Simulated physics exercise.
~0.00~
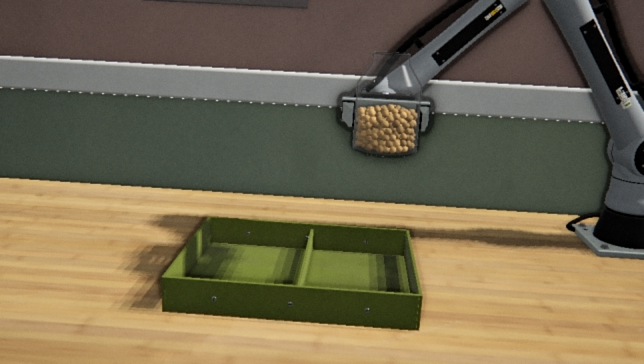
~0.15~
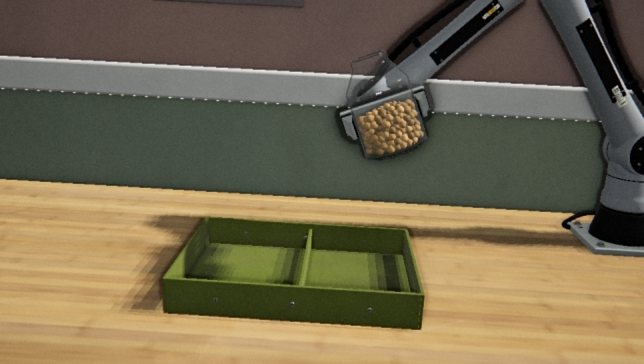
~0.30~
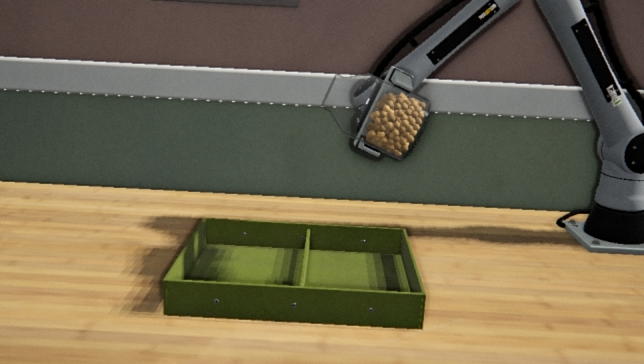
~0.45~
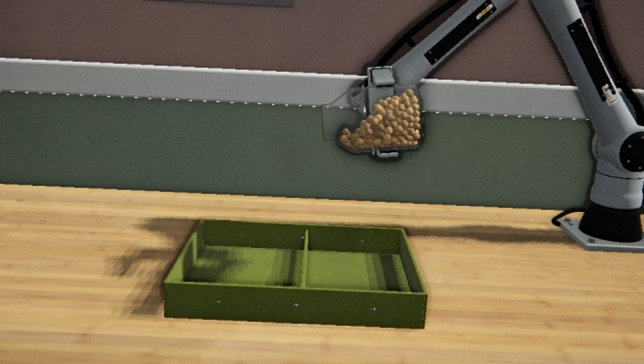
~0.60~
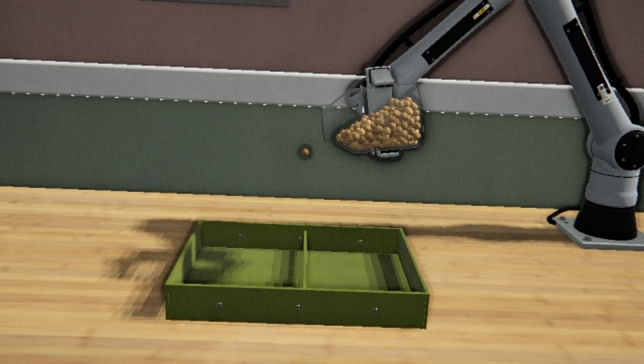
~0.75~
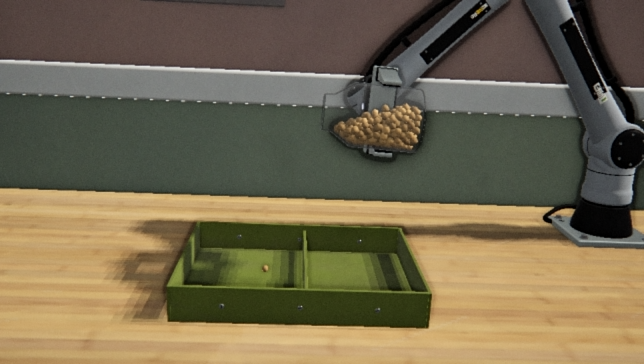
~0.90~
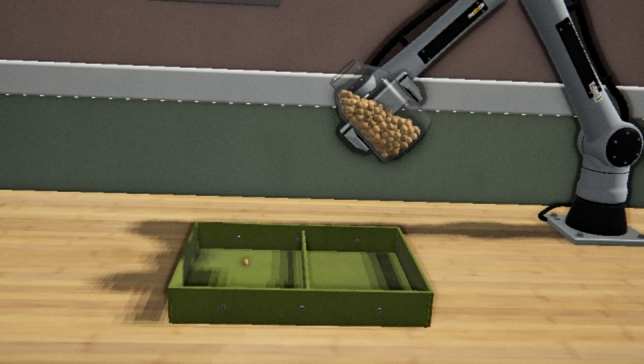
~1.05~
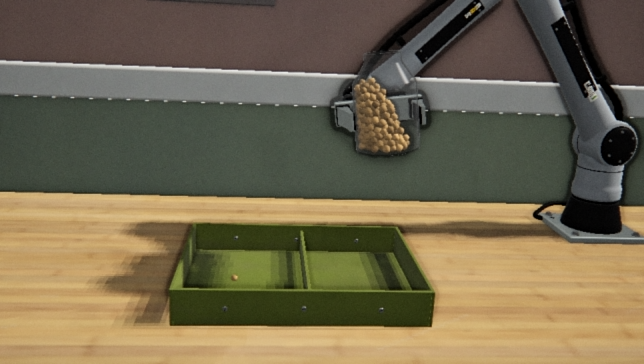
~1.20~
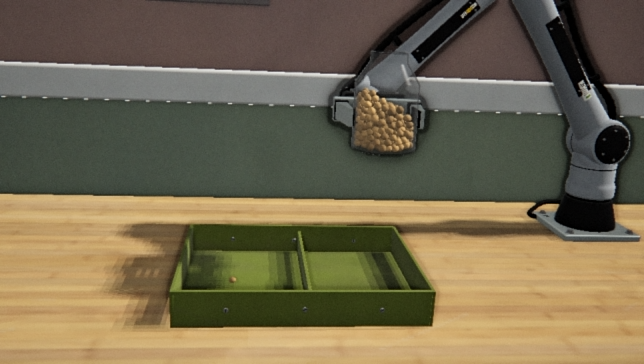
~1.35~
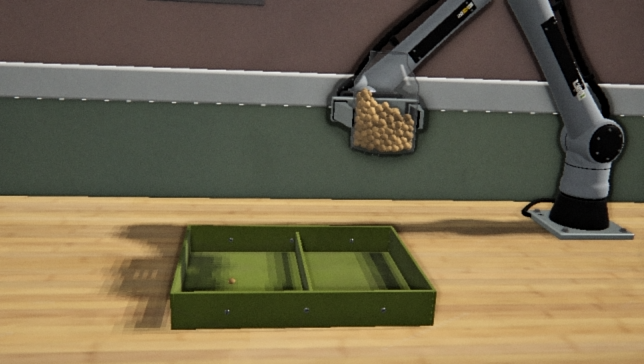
A grey robot arm reaching in from the right holds a clear jar of tan chickpeas above a pale wooden table, seen from slightly above, with a green and maroon wall behind. Below the jar sits a shallow green tray split in two by a cross wall. The arm tips the jar leftward onto its side, and the chickpeas slide toward its mouth. A single one drops into the tray's left part and rolls a little farther left. The jar then swings back upright, still holding nearly all its load, while the lone chickpea rests below and the right part stays empty.
